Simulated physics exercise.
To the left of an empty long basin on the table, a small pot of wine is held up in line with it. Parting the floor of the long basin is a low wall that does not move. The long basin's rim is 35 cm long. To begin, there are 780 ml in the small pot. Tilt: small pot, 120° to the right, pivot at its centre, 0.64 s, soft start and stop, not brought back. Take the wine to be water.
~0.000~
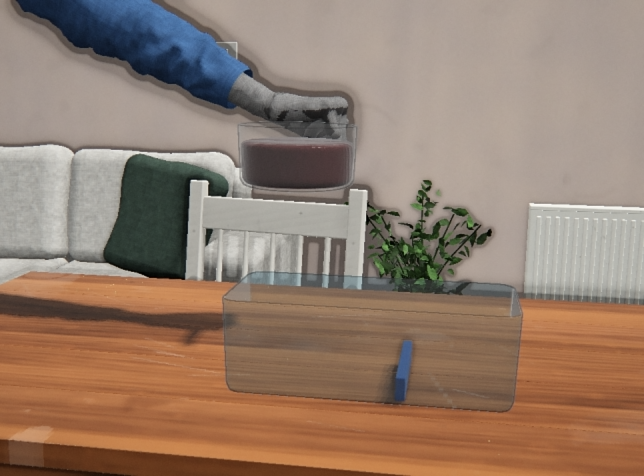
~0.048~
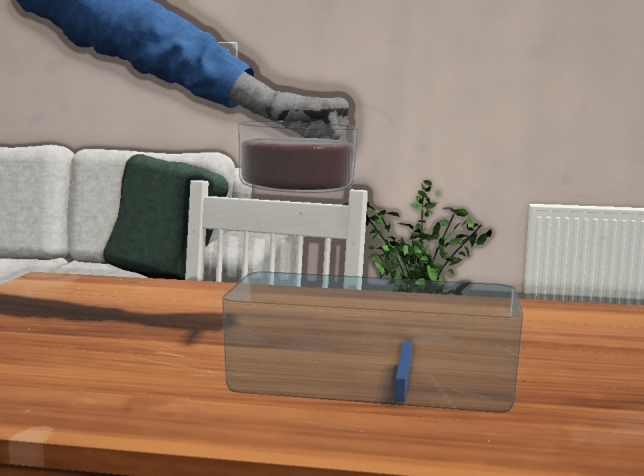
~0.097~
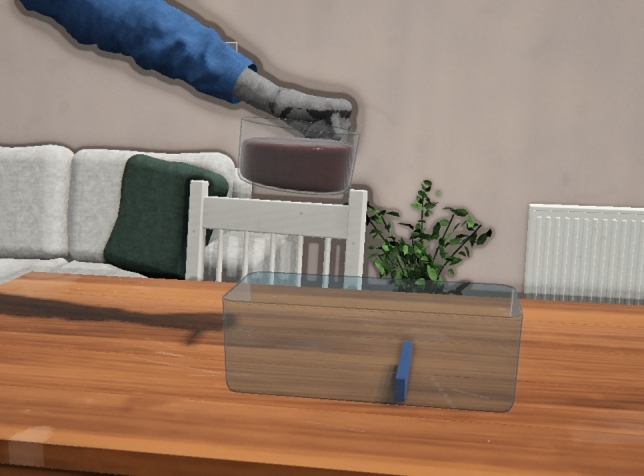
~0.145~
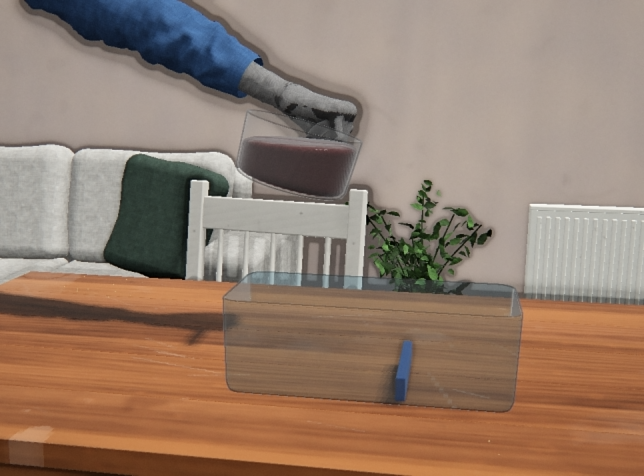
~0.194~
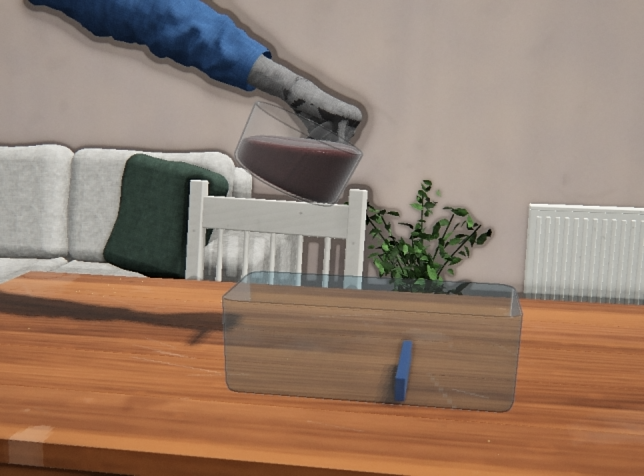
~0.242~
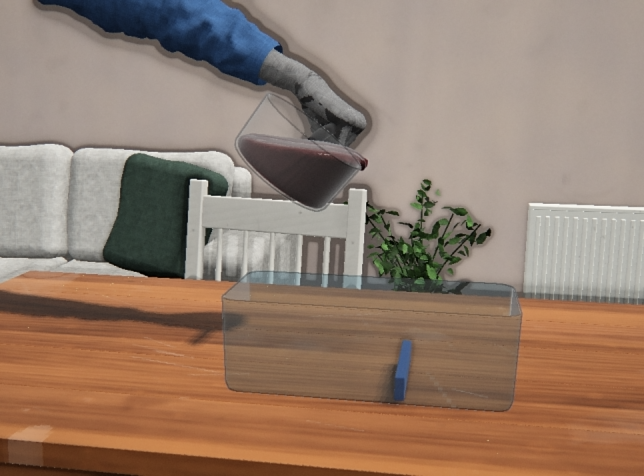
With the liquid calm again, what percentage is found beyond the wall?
Beyond the wall there is roughly 34 percent.
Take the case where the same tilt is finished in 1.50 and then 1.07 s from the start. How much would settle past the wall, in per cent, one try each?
In order, 50 and 45 per cent.
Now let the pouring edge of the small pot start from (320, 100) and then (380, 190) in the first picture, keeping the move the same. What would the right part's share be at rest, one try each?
I'd expect close to 20 per cent and then close to 45 per cent.
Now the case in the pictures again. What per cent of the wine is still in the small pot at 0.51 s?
I'd put it near 16 percent.
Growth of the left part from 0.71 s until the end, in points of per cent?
About 3 percent.
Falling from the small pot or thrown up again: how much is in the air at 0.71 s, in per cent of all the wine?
Around 10 per cent of the liquid is in flight.
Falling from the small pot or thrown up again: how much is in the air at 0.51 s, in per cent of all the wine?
About 52 per cent.
By 0.51 s the tilt is 108° and 16 per cent is still to pour, 16 is left of the wall and 17 right of it.
By 0.71 s the tilt is 120° and 1 per cent is still to pour, 58 is left of the wall and 31 right of it.
By 0.92 s the tilt is 120° and 0 per cent is still to pour, 61 is left of the wall and 33 right of it.
By 1.14 s the tilt is 120° and 0 per cent is still to pour, 61 is left of the wall and 33 right of it.
At rest 61 per cent lies left of the wall, 34 right of it and 6 outside.
